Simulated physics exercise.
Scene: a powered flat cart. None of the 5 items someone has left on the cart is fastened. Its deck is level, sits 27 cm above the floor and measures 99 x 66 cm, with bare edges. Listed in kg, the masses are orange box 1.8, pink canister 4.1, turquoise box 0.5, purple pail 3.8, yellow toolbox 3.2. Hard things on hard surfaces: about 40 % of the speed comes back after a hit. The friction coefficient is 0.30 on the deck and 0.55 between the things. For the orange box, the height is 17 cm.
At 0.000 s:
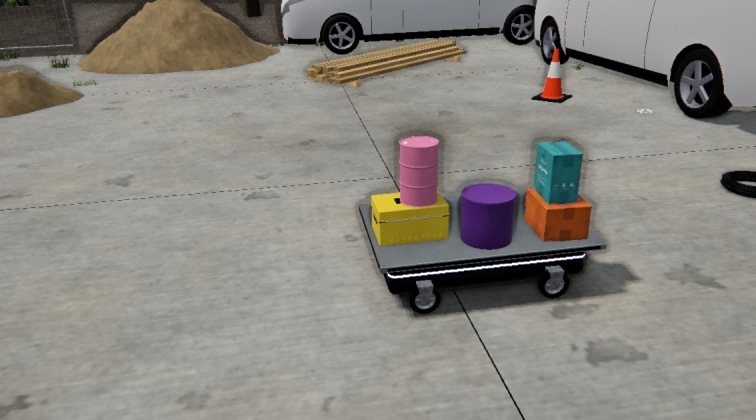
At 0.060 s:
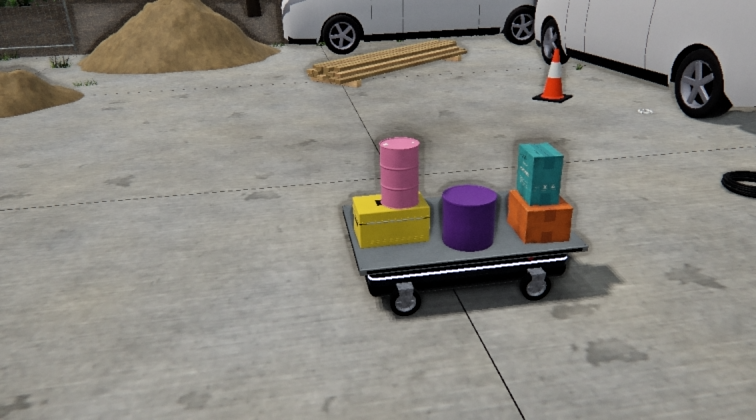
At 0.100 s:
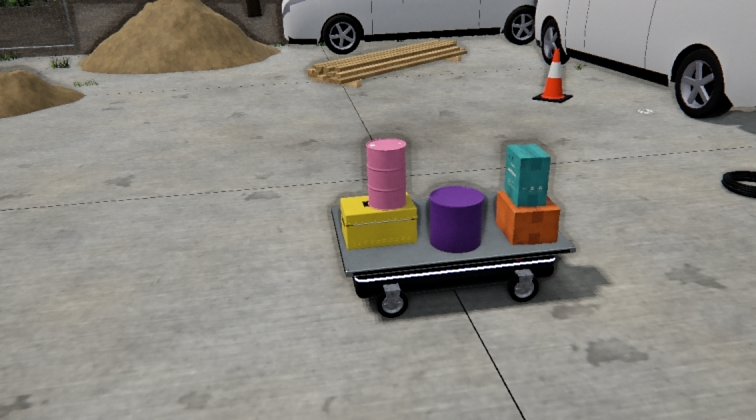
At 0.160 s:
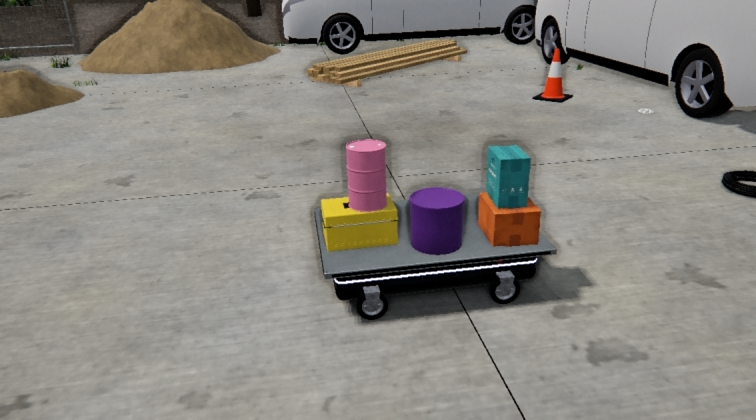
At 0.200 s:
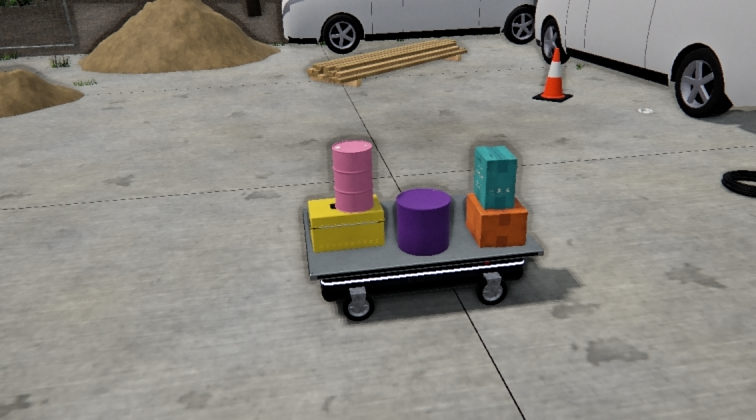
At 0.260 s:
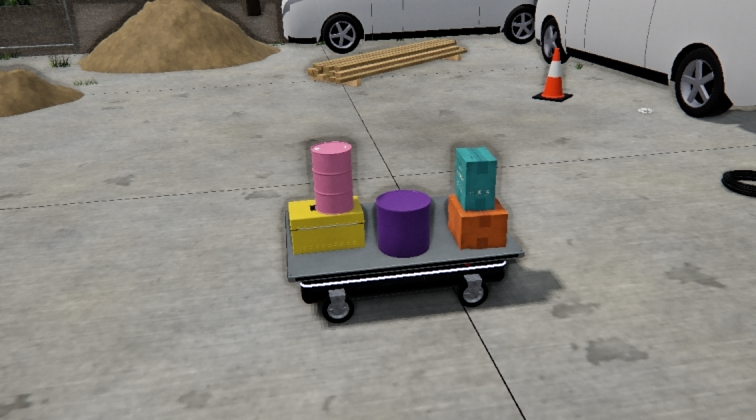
A concrete yard with sand piles, stacked timber, parked white vehicles and a traffic cone behind is seen from slightly above by a still camera. A low grey flat cart carries a pink canister on a yellow toolbox at left, a purple pail mid-deck, and a turquoise box on an orange box at right. The cart rolls steadily a short way left, its load riding along unshifted.
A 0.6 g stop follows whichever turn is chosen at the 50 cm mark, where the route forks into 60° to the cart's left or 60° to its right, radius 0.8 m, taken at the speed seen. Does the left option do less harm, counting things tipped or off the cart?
Yes.
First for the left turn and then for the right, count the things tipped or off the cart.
Results - left: 2, right: 3.
Turning left. At 0.76 s, cart has run 114 cm, turned 35°; pink canister slid 26 cm near (152, 217); yellow toolbox slid 27 cm; purple pail slid 8 cm.
After 1.26 s, cart has run 181 cm, turned 60°; pink canister and yellow toolbox now off the cart; orange box slid 4 cm near (243, 320); purple pail slid 13 cm.
By the end (1.9 s), off the cart, pink canister and yellow toolbox; not toppled but over 10 cm from the start, orange box, turquoise box and purple pail. Seen from the same camera at the end, orange box near (213, 350).
Turning right instead, pink canister, purple pail and yellow toolbox tipped over or off the cart, 3 of 5 in all.
